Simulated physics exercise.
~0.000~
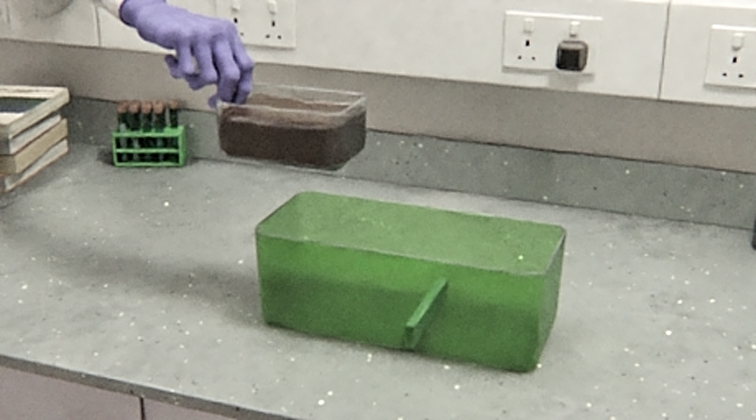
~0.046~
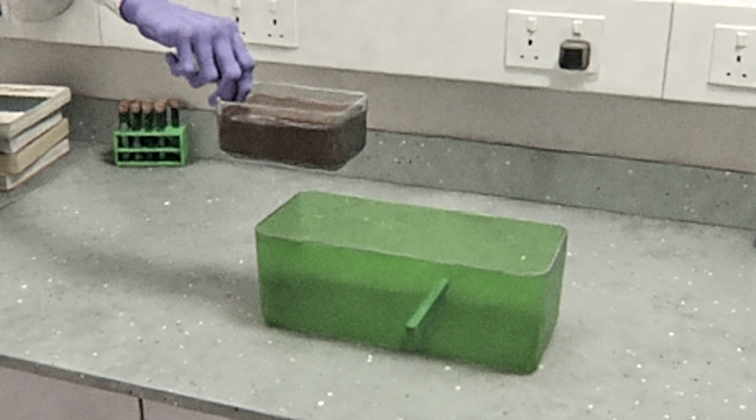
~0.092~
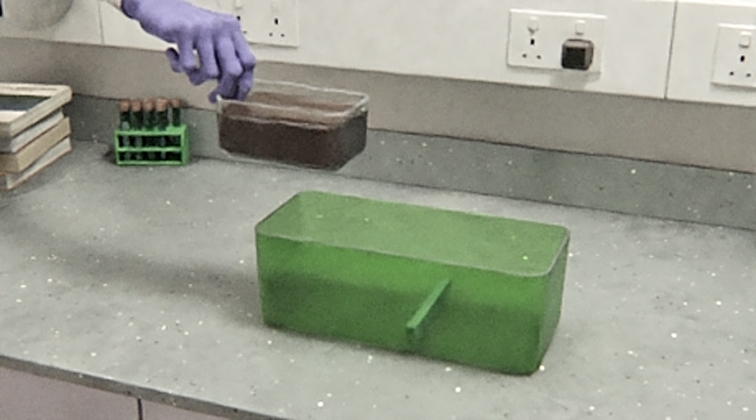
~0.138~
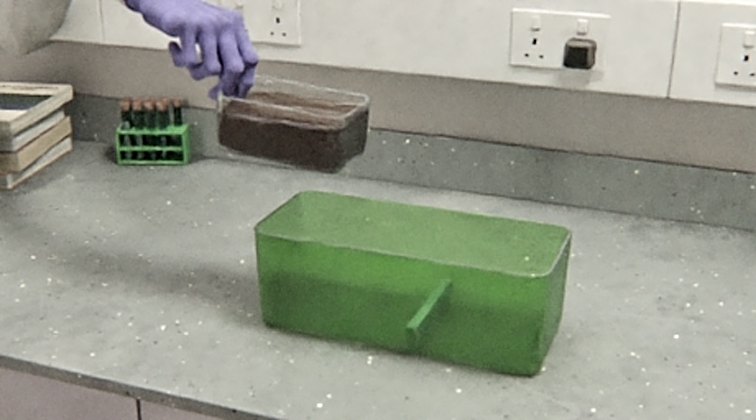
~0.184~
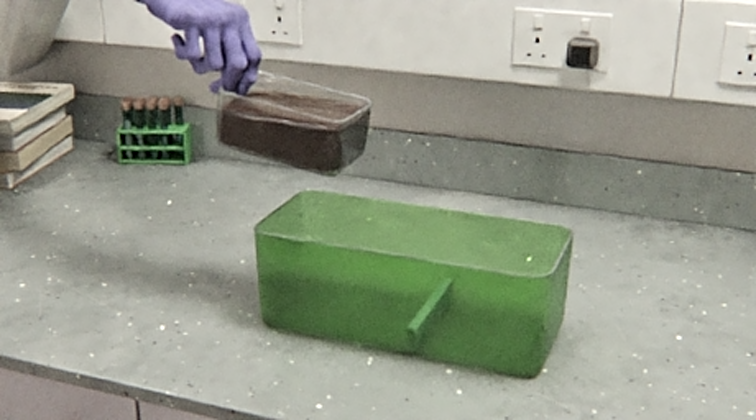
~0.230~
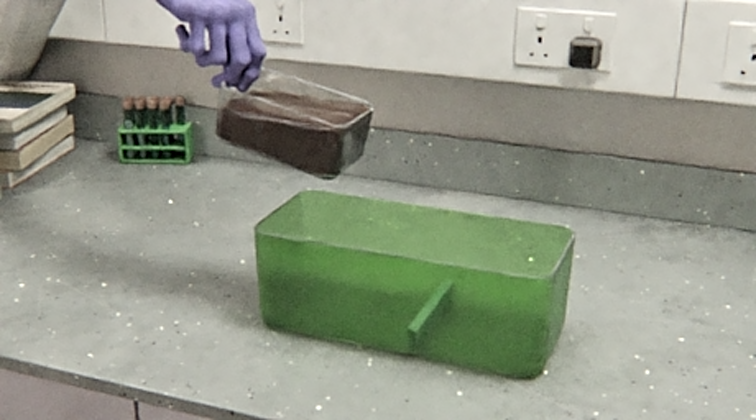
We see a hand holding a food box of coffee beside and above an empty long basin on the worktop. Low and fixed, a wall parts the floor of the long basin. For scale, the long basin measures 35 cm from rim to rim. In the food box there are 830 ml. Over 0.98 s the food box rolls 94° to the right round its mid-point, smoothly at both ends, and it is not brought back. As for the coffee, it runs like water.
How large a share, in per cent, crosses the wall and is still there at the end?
A share of about 28 per cent.
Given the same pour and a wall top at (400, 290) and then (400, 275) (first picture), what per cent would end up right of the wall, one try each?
First try about 60 %, second try about 50 %.
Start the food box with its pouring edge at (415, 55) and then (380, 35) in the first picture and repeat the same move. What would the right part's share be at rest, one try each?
Some 65 and 55 per cent, in that order.
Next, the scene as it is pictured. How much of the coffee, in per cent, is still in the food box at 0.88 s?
About 12 percent.
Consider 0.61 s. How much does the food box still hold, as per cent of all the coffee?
Roughly 44 per cent.
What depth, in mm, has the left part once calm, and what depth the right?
Depths at rest: Left around 20 mm, right around 12 mm.
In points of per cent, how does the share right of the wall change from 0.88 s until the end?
The amount climbs by around 10.
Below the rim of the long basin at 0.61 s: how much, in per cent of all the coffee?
The basin holds roughly 20 in a hundred parts at that moment.
After 0.61 s the tilt is 64° and 44 per cent is still to pour, 19 is left of the wall and 1 right of it.
After 0.88 s the tilt is 92° and 11 per cent is still to pour, 66 is left of the wall and 18 right of it.
After 1.17 s the tilt is 94° and 3 per cent is still to pour, 70 is left of the wall and 23 right of it.
After 1.48 s the tilt is 94° and 1 per cent is still to pour, 68 is left of the wall and 28 right of it.
In the end 69 per cent lies left of the wall, 28 right of it and 3 outside.
